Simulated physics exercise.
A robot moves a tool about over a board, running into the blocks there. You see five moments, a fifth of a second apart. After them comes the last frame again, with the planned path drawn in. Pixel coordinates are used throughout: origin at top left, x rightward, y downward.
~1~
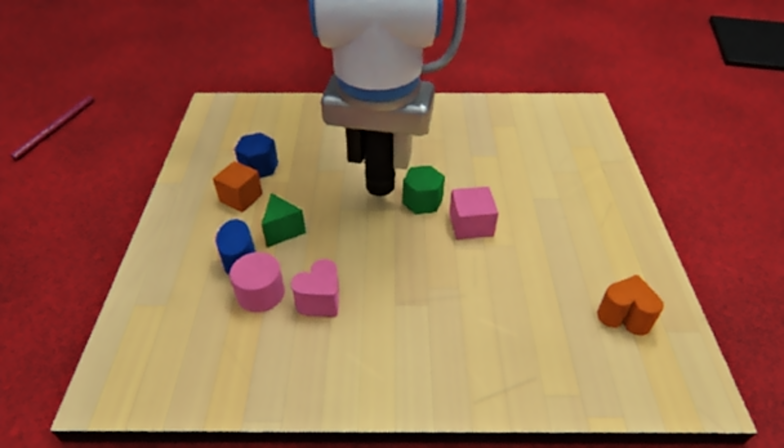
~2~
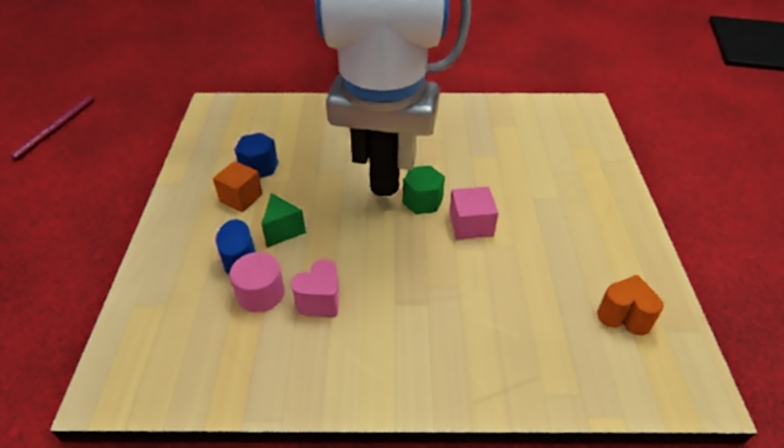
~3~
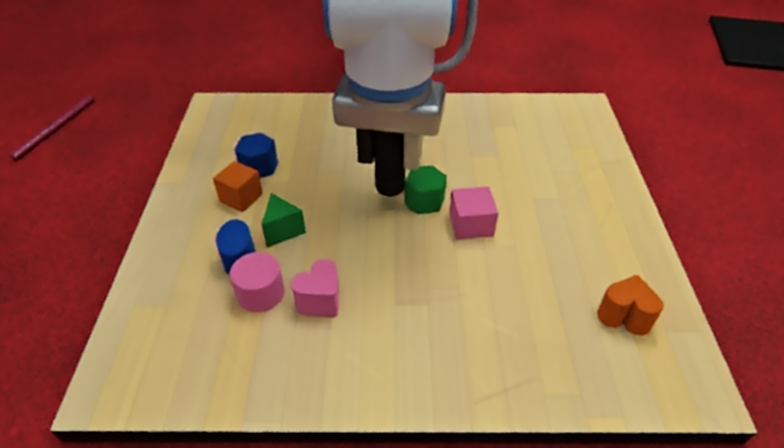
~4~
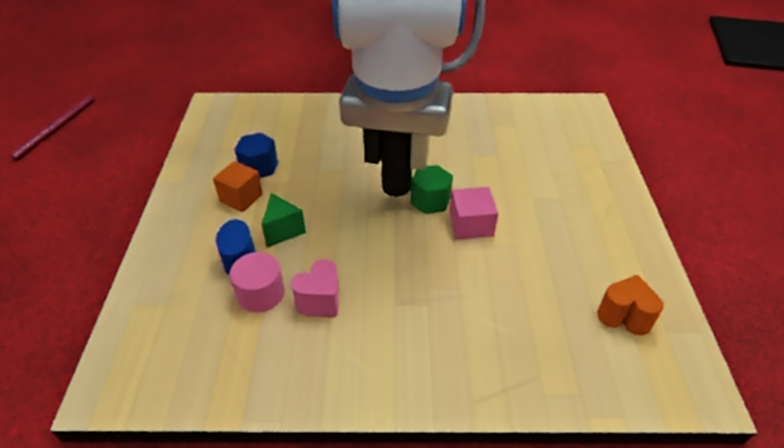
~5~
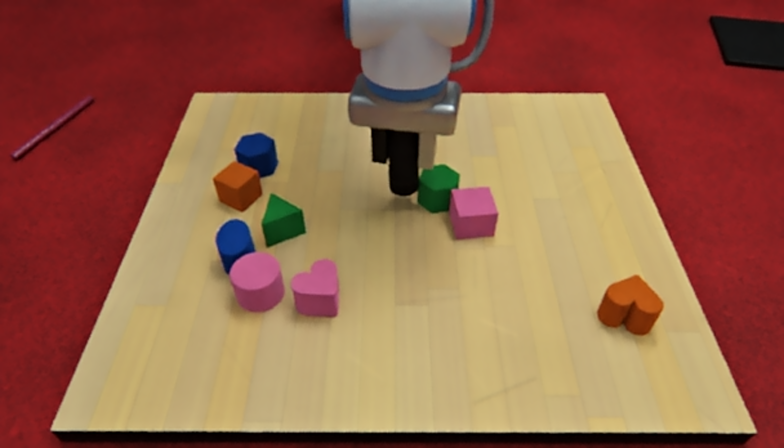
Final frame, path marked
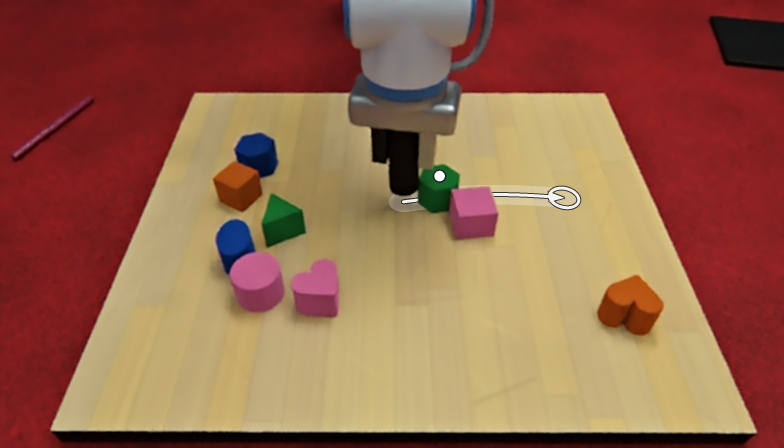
The clip opens on a wooden board scattered with colourful blocks, a robot arm's dark tool standing just left of a green hexagonal block. The tool slides slowly right, meets the green block and nudges it a short way toward the pink square block, while the other blocks stay still.
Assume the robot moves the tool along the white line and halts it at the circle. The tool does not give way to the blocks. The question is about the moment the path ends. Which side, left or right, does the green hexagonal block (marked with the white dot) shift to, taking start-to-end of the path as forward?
The left.
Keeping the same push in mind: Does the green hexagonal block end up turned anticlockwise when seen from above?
Short answer: Yes.
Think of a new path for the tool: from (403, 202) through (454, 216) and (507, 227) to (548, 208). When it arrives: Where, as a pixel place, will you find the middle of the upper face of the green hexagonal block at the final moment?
Near (480, 174).
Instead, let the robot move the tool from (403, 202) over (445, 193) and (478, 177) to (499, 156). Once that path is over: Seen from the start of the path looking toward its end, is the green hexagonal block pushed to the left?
Final answer: No.
Path on the board, from (403, 202) over (456, 196) and (510, 195) to (564, 198); the dot is on the green hexagonal block.
What follows on the original path. One third of the way, tool at (458, 182); green hexagonal block at (494, 170).
Two thirds of the way, tool at (513, 180); green hexagonal block at (543, 162), turned 30° anticlockwise.
At the end, tool at (568, 183); green hexagonal block at (579, 154), turned 100° anticlockwise; pink four-sided block in place.
